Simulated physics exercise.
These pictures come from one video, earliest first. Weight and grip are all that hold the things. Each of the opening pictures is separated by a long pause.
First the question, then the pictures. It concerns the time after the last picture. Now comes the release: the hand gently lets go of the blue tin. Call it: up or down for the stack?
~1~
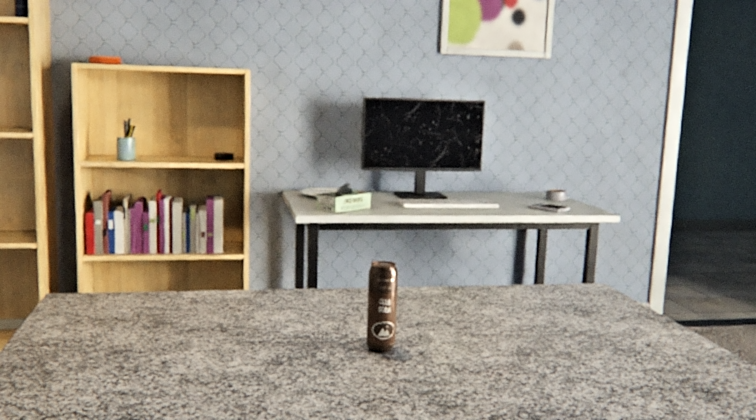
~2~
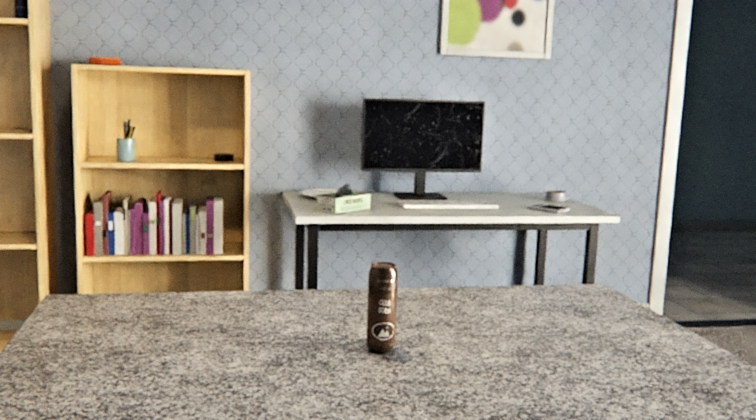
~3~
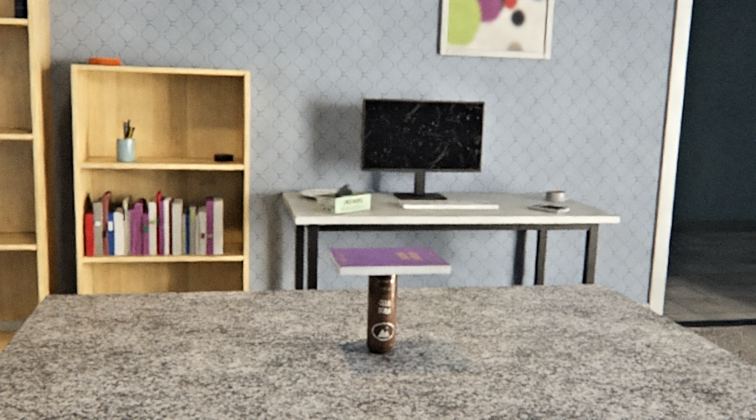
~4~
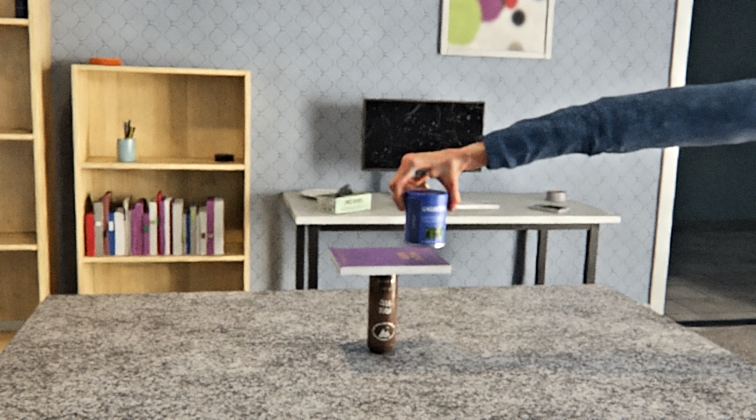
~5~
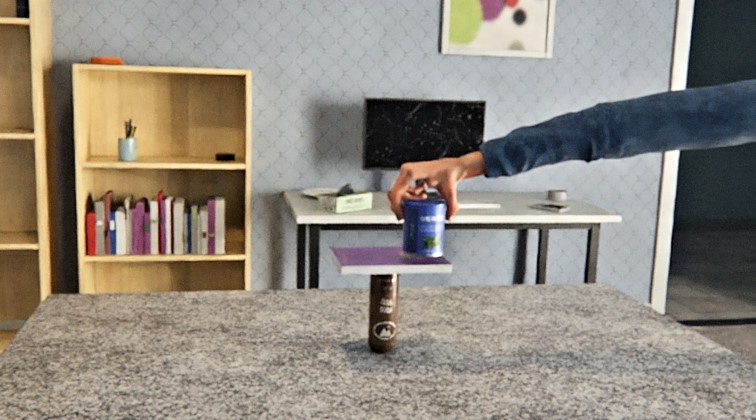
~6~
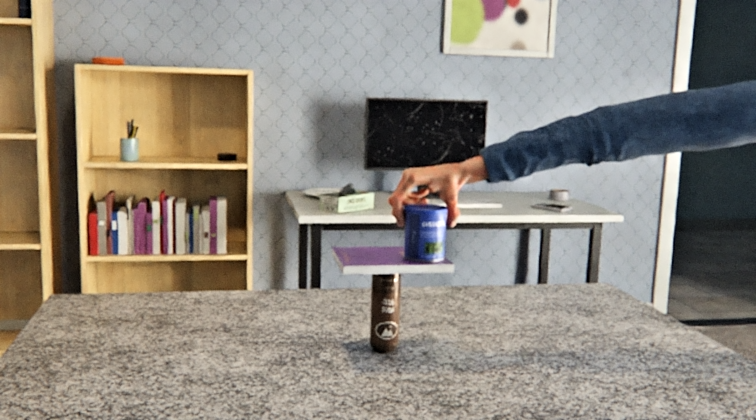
Down - it falls.
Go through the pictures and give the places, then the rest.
In the first picture, the last thing is not in view yet; brown can (382, 307).
In the second picture, the last thing is not in view yet; brown can (382, 307).
In the third picture, the last thing is not in view yet; brown can (382, 308).
In the fourth picture, still above its spot; blue tin (426, 218); brown can (383, 308).
In the fifth picture, still above its spot; blue tin (424, 227); brown can (384, 307).
In the sixth picture, set down, still held; blue tin (425, 233); brown can (385, 307).
Then, 0.50 s past the last view, blue tin and purple book now fallen.
Then, 0.60 s past the last view, things are still on the move.
Then, 0.80 s past the last view, blue tin resting near (495, 338).
Finally, fallen, blue tin and purple book; brown can still in place. The stack comes apart.
